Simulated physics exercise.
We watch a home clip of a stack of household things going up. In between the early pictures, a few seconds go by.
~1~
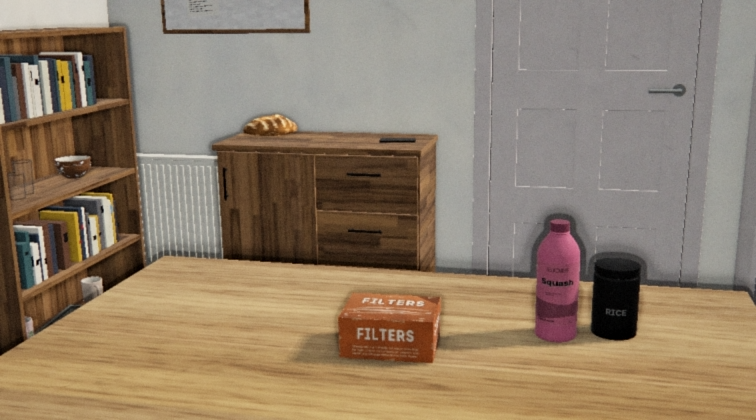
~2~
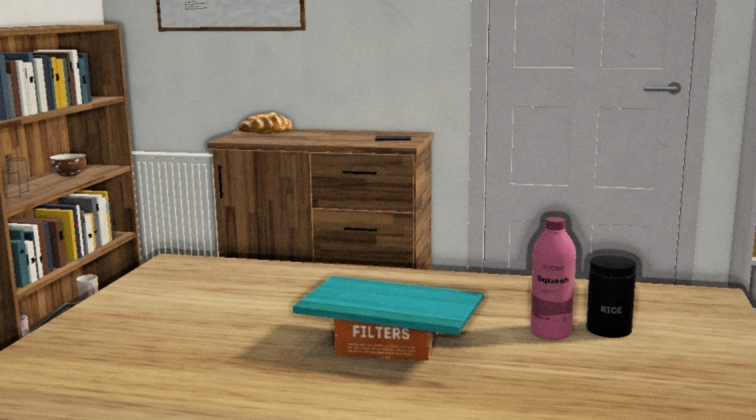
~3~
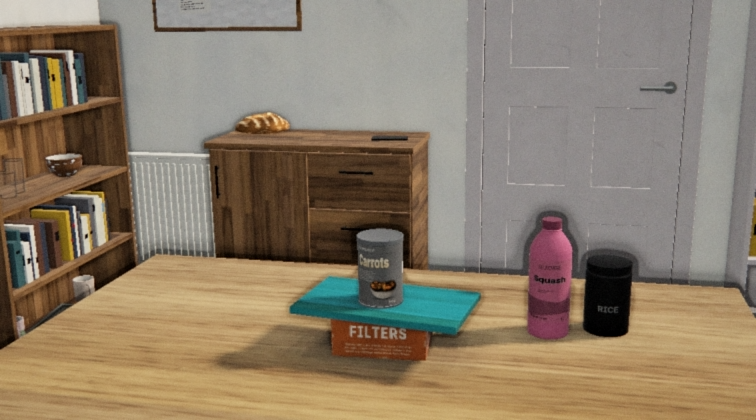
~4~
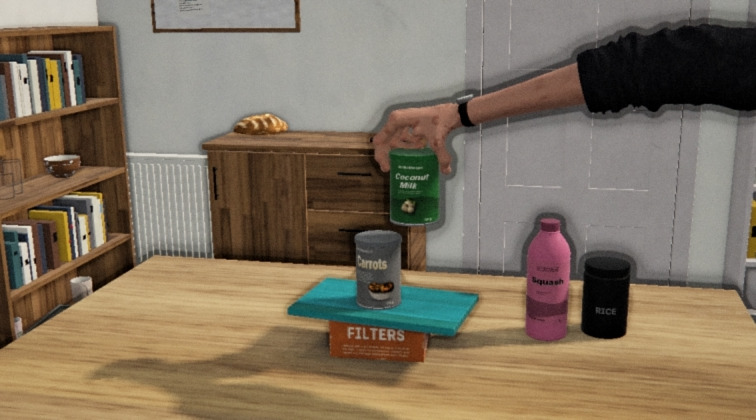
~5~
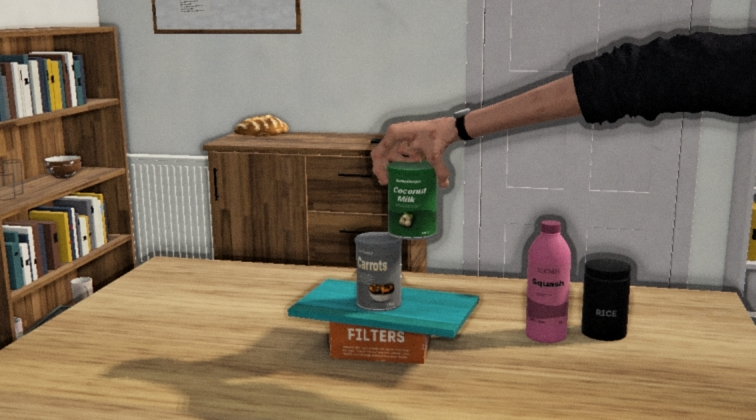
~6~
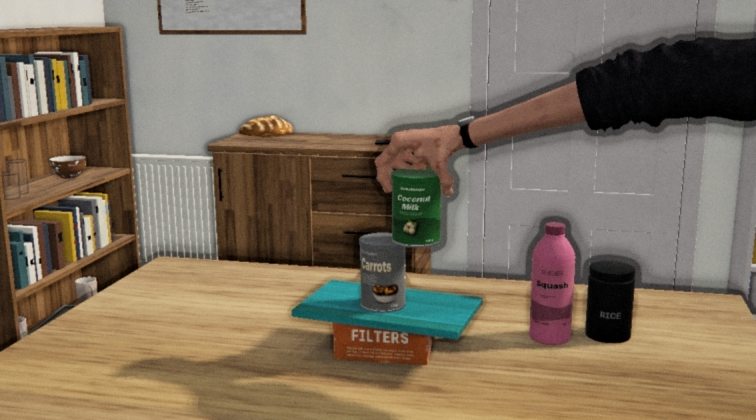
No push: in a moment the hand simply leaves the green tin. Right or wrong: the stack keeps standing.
Wrong, it comes down.
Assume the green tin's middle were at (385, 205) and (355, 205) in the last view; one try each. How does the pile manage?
Case A: It does not fall; case B: It comes down.
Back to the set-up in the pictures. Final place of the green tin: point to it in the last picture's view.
End position in the final view: Approximately (458, 288).
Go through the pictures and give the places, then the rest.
In the first frame, the last thing is not in view yet; pink bottle (558, 279).
In the second frame, the last thing is not in view yet; orange box (387, 324).
In the third frame, the last thing is not in view yet; black jar (608, 296).
The fourth frame shows on its way; green tin (415, 186); grey tin (378, 270).
The fifth frame shows on its way; green tin (412, 199); turquoise board (385, 306).
The sixth frame shows set down, still held; green tin (417, 207); pink bottle (552, 282).
Then, 0.30 s after the last picture, green tin now fallen.
Then, 0.40 s after the last picture, things are still on the move.
Then, 0.60 s after the last picture, nothing new.
Then, 2.00 s after the last picture, green tin resting near (458, 288).
At rest, fallen, green tin; the other 5 in place. Seen from the same camera at the end, green tin near (458, 288). The pile loses its balance.
